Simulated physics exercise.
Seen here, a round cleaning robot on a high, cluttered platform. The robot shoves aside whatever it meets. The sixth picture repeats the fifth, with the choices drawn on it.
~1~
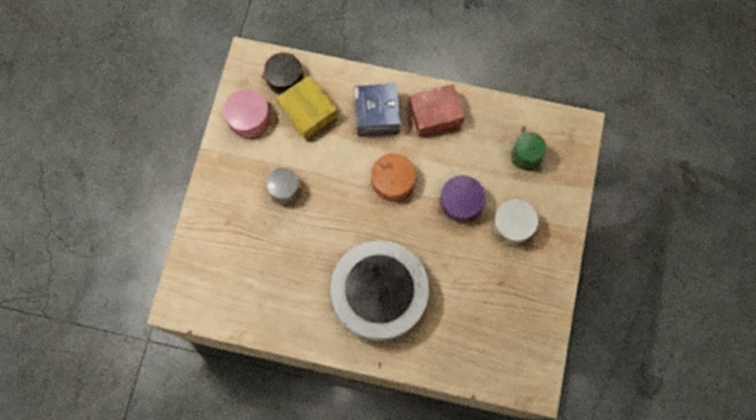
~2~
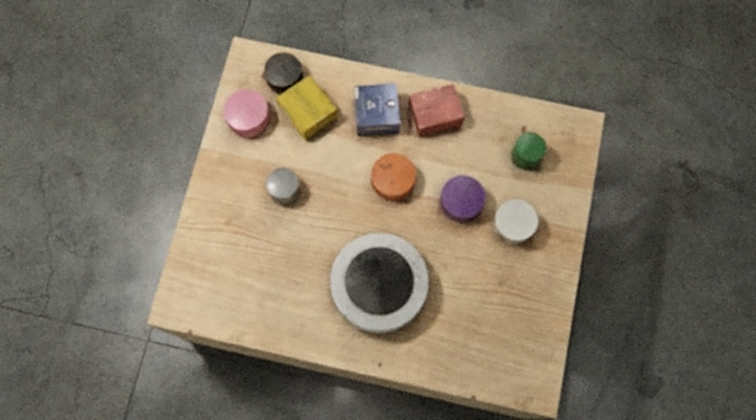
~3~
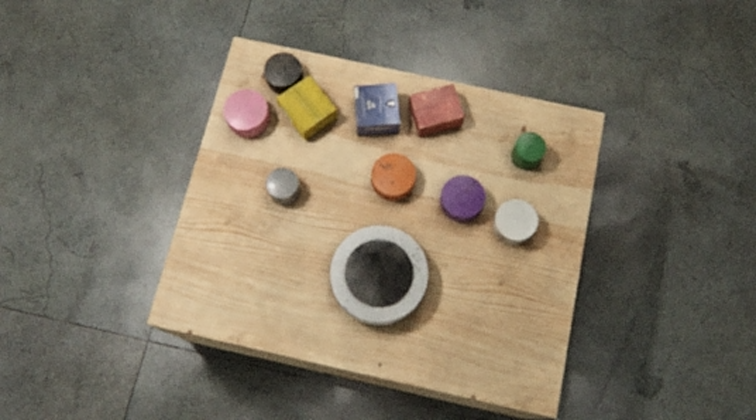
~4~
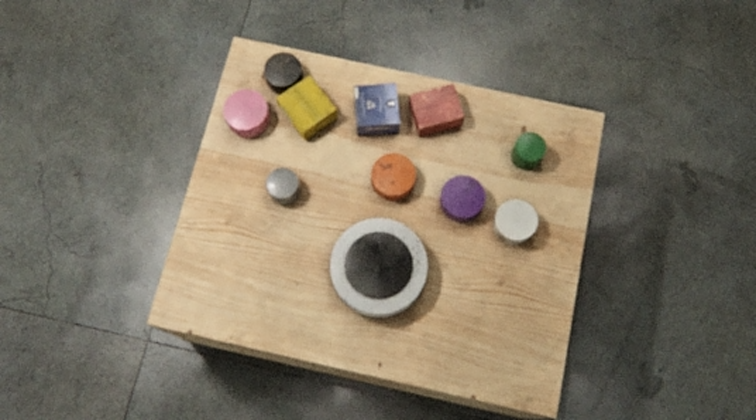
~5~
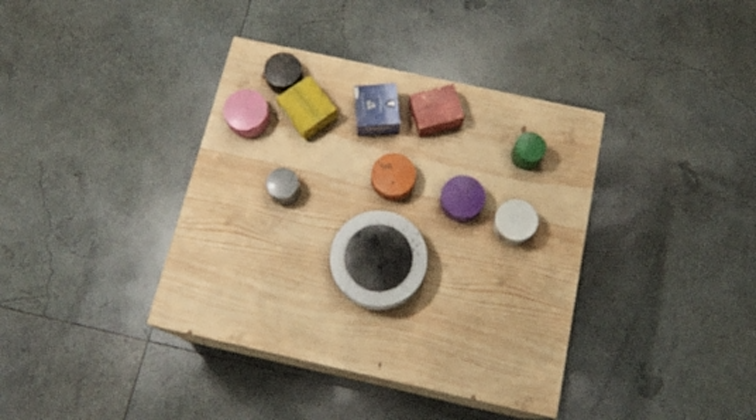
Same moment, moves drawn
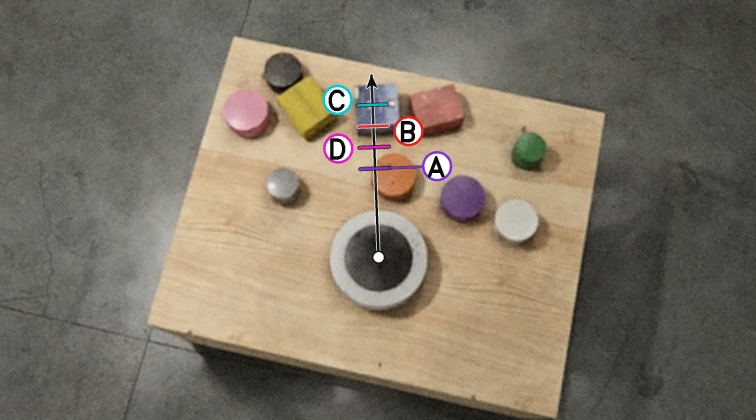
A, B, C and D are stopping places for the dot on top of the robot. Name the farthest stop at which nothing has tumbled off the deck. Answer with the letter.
Mark B.
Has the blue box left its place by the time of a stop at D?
Yes.
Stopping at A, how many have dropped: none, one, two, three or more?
In all, none.
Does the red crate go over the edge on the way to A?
No.
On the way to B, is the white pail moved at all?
No.
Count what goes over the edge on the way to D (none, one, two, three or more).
The count is none.
On the marked copy, A at (375, 168); B at (373, 126); C at (372, 105); D at (374, 147); the arrow from (379, 257) to (372, 75); the white dot at (379, 257).
Following B. Soon after the start, robot (376, 212); orange canister (398, 151); black canister (284, 74).
Later, robot (375, 164); red crate (452, 98); blue box (370, 93).
In the end, robot (374, 132); blue box (364, 65); red crate (460, 92); nothing has fallen.
As for the rest, A is safe but short; C drops the orange canister and blue box; D is safe but short.
